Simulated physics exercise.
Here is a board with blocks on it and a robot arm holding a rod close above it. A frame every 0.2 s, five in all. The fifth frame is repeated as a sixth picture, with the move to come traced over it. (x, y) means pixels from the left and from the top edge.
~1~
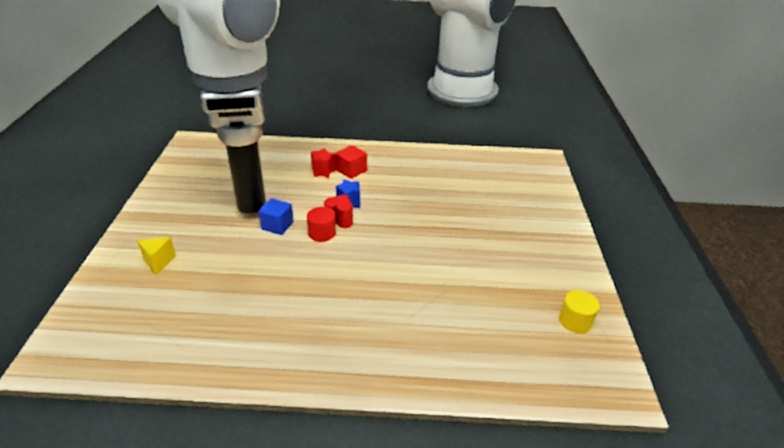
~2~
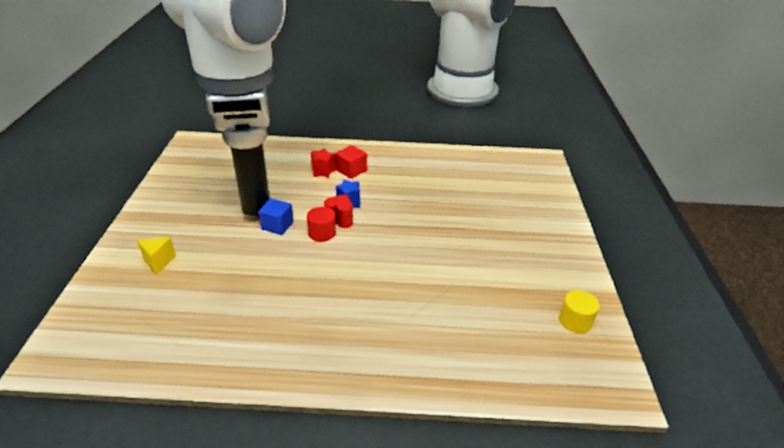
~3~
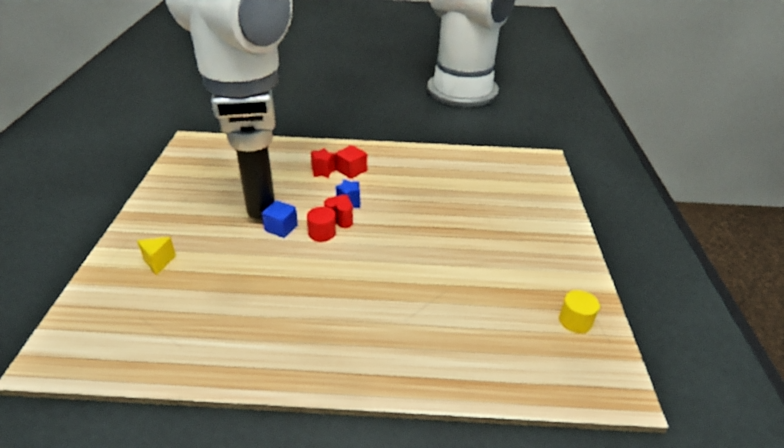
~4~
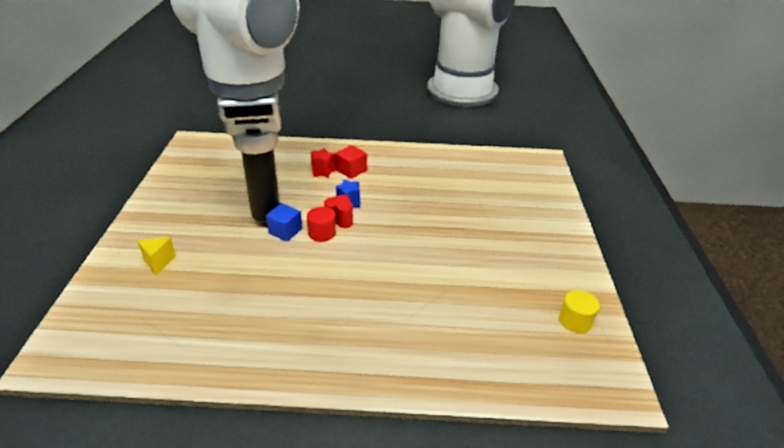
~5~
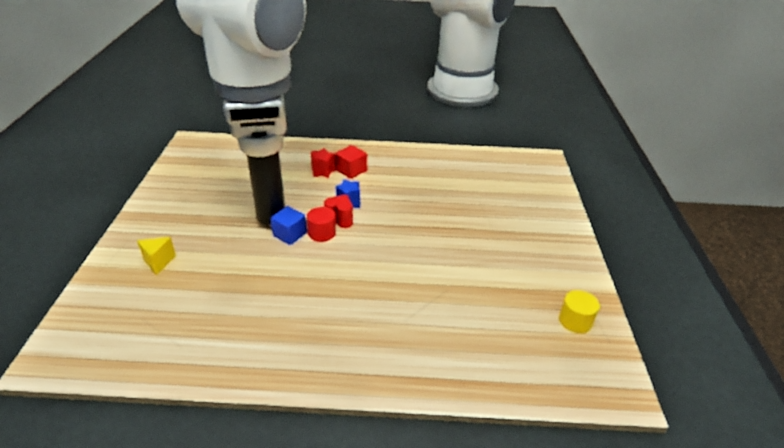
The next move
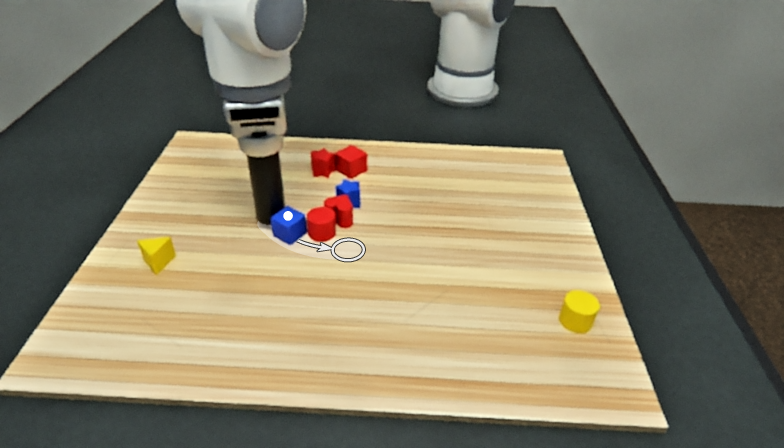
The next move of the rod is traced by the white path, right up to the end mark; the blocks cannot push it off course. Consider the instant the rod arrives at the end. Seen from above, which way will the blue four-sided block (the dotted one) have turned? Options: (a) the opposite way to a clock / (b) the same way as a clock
I choose b.
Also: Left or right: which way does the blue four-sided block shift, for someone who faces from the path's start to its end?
Pushed right.
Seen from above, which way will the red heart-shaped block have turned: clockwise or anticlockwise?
It goes anticlockwise.
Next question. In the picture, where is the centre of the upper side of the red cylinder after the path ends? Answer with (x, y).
Expect it around (361, 214).
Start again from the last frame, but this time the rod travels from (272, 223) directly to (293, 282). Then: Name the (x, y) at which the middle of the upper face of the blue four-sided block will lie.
Near (314, 237).
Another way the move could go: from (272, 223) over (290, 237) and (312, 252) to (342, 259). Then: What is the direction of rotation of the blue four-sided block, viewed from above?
Rotation: Clockwise.
The drawn path runs from (272, 223) over (291, 237) and (317, 246) to (348, 250); the dot is on the blue four-sided block.
On the path given first. One third of the way, rod at (290, 230); blue four-sided block at (307, 232); red cylinder at (325, 216).
Two thirds of the way, rod at (317, 240); blue four-sided block at (329, 244), turned 30° clockwise; red cylinder at (341, 216); red heart-shaped block at (342, 201), turned 20° anticlockwise.
At the end, rod at (348, 243); blue four-sided block at (338, 250), turned 55° clockwise; red cylinder at (361, 214); red heart-shaped block at (345, 201), turned 35° anticlockwise.
